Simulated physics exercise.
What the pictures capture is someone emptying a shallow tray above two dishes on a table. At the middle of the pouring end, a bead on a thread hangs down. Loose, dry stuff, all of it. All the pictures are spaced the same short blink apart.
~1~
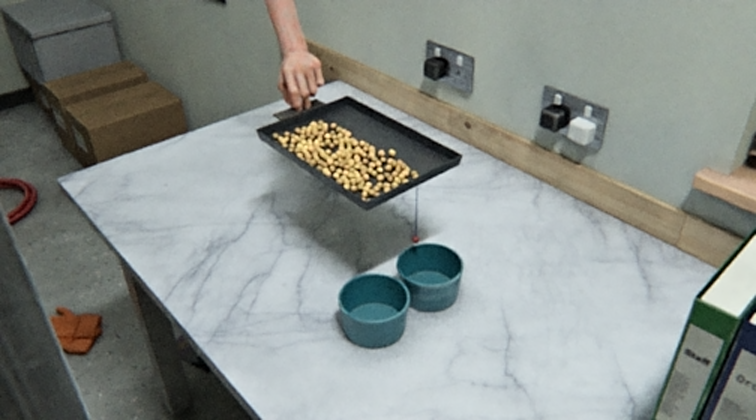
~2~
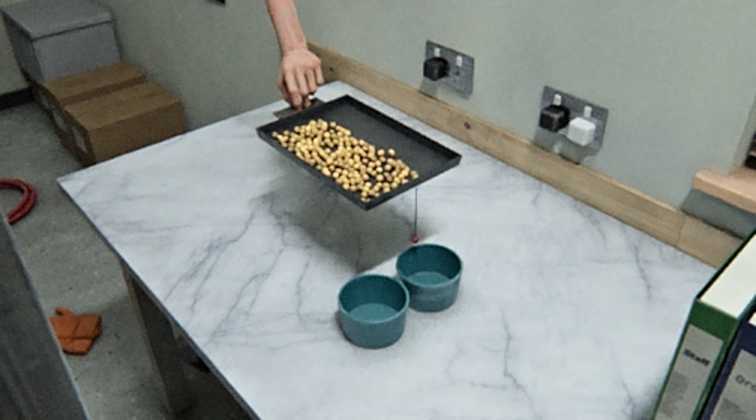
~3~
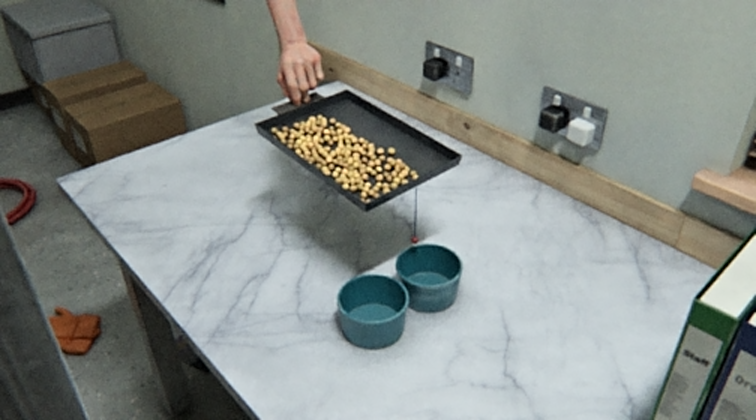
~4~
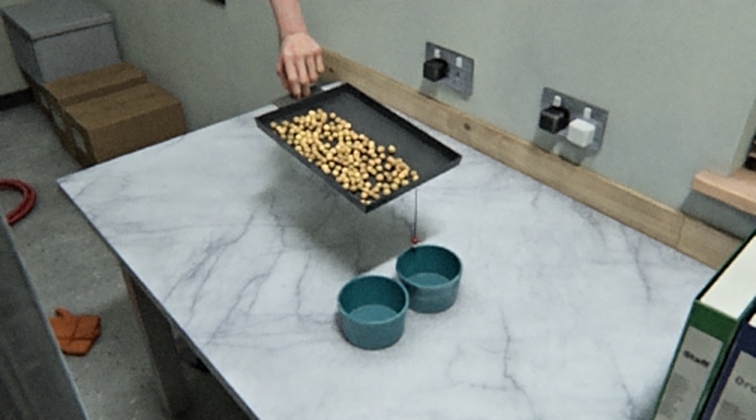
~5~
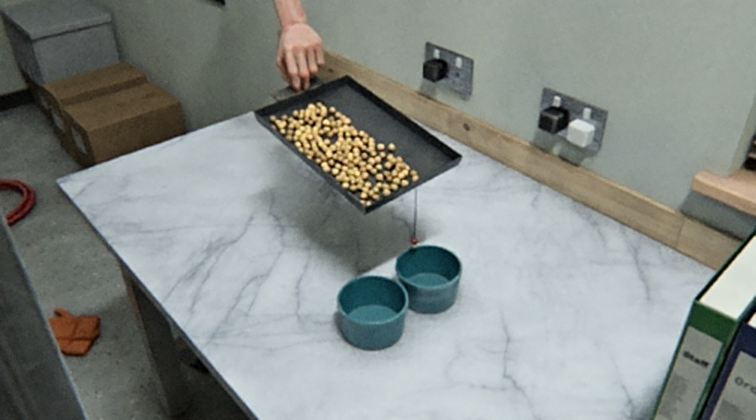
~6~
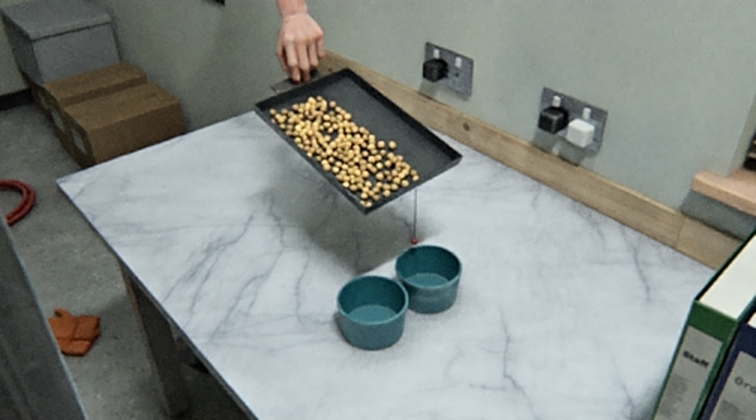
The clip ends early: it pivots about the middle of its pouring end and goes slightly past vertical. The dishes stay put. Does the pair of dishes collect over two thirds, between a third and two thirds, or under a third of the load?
The pair collects over two thirds.
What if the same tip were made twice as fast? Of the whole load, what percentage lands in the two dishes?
Estimated share: Some 80%.
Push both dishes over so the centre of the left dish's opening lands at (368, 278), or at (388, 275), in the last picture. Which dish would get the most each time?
Outcome A - the left-side one; outcome B - the left-side one.
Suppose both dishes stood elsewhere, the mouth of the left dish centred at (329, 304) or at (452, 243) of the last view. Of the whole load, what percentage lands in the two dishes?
About 60% on the first try and 10% on the second.
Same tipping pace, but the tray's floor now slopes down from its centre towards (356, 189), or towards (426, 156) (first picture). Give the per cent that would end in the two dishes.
Case one near 30 %; case two near 0 %.
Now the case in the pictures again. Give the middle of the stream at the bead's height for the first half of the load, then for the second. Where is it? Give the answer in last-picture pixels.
Around (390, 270) at first; around (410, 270) after that.
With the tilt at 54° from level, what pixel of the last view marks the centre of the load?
Check around (373, 163) in the last picture.
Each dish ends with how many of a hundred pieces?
About 40 % ends in the left dish and about 40 % in the right dish.
Shortly afterwards, tray tipped steeply; the whole lot on the tray.
Next, tray tipped right over; all but a few on the tray; only a few outside both.
Some moments later, tray tipped past a quarter turn; near half in the left dish; near a third in the right dish; near a quarter outside both.
In the end, tray tipped past a quarter turn; near half in the left dish; near a third in the right dish; near a quarter outside both.
